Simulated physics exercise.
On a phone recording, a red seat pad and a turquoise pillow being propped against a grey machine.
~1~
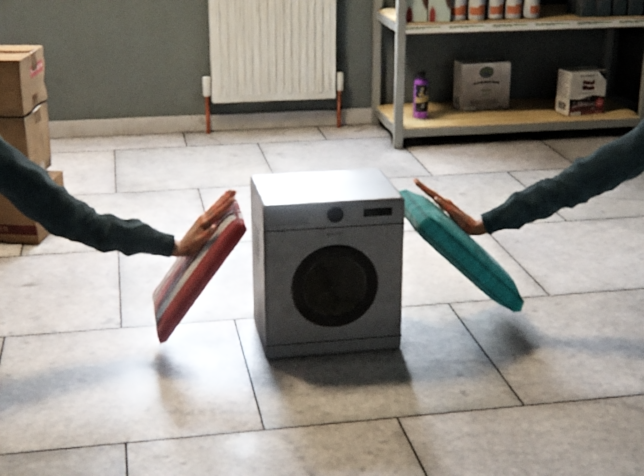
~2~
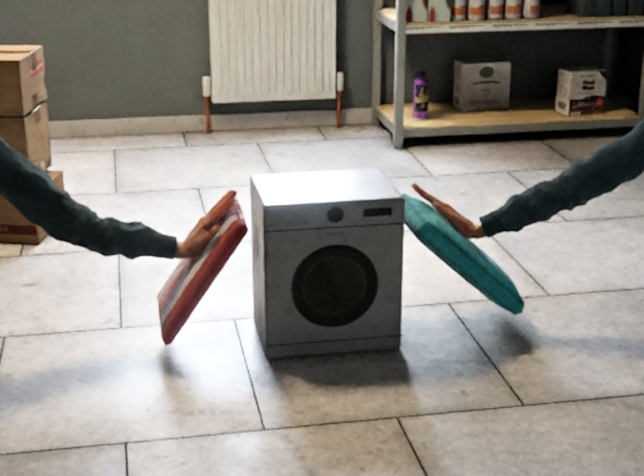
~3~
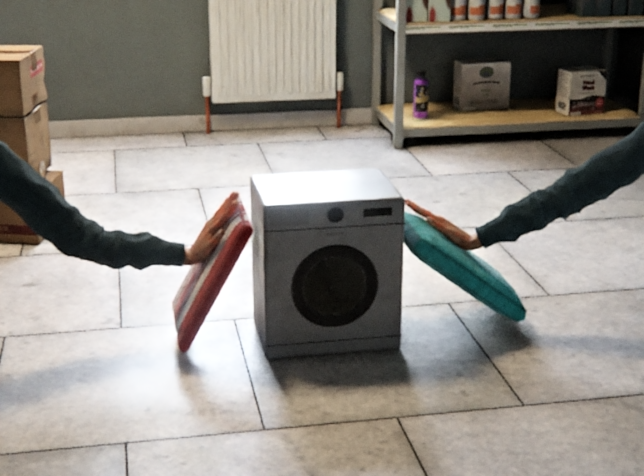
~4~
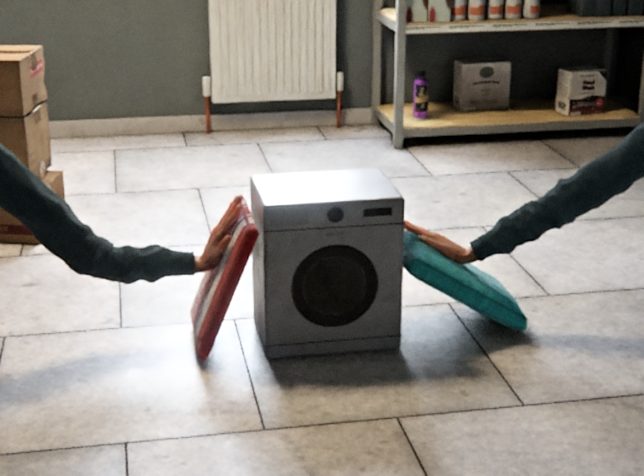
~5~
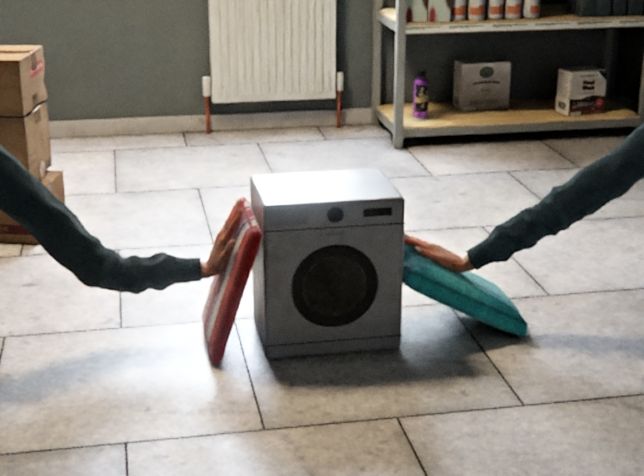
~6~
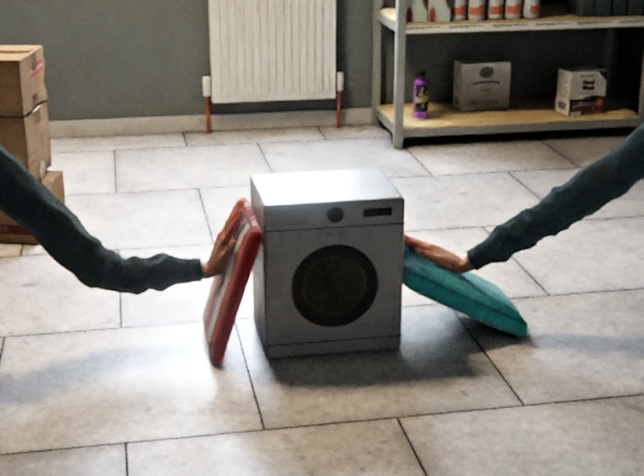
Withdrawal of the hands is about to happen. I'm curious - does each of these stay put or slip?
Here is how it goes: The red seat pad stays put; the turquoise pillow slips down.
Then, 0.24 s on from there, seat pad propped as before near (232, 279); pillow slipping down near (459, 302).
Then, 0.40 s on from there, seat pad propped as before near (231, 279); pillow flat on the floor near (458, 310).
In the end, seat pad propped as before near (231, 279); pillow flat on the floor near (458, 310). The red seat pad holds its lean and the turquoise pillow slides down flat.
